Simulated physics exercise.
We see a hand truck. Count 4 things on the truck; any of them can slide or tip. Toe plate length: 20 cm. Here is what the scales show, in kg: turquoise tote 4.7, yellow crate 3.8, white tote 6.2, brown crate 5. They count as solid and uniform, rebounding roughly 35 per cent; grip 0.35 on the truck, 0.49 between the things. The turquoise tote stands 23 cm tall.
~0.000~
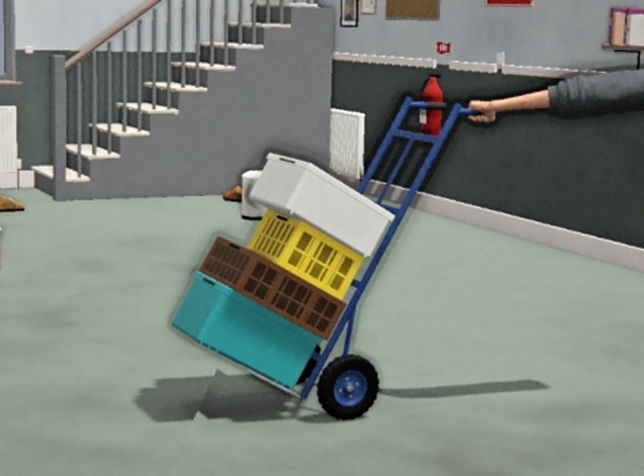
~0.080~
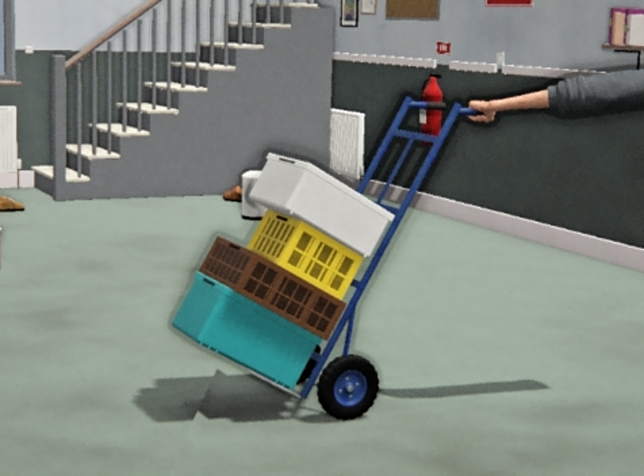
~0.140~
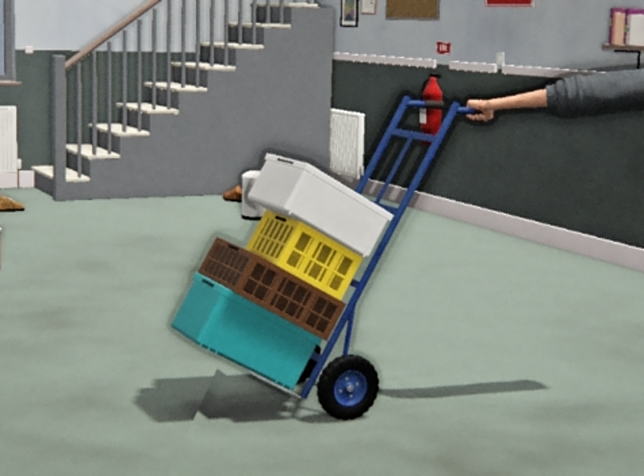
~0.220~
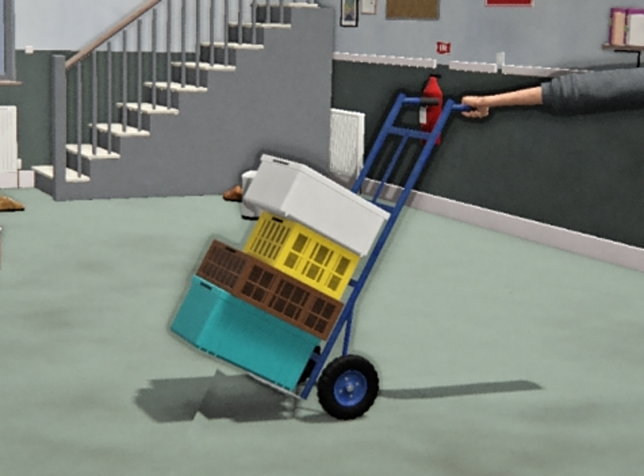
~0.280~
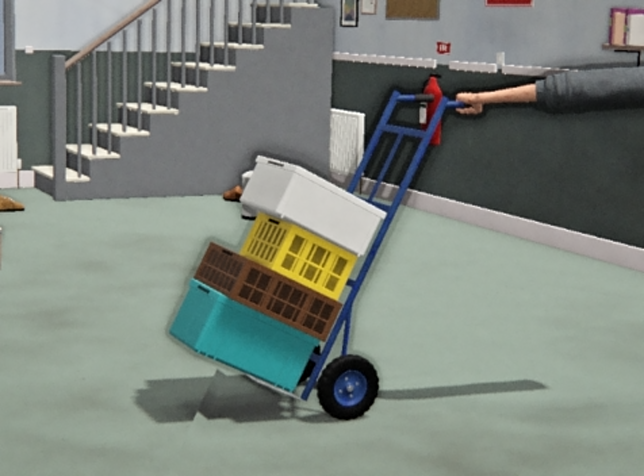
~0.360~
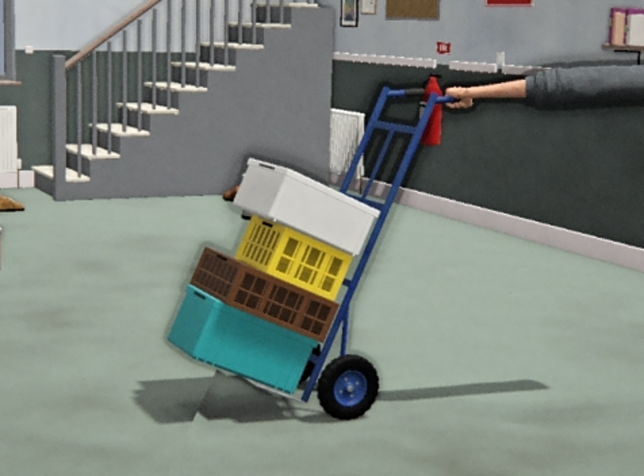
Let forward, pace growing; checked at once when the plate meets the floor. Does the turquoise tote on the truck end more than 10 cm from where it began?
No, it remains close.
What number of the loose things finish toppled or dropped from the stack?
It adds up to 0.
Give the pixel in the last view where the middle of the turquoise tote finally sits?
Around (231, 380).
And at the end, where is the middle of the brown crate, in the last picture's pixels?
End point: Approx. (227, 331).
After 0.56 s, 15° short of upright.
After 0.76 s, 1° short of upright.
After 0.86 s, truck upright; white tote 5° off its base; yellow crate 5° off its base; brown crate moved 3 cm.
After 0.96 s, truck upright; white tote 4° off its base; yellow crate 4° off its base; brown crate moved 3 cm.
In the end (1.4 s), not toppled but over 10 cm from the start, white tote; the other 3 under 10 cm from the start. At the end, from the last picture's camera, turquoise tote near (231, 380).
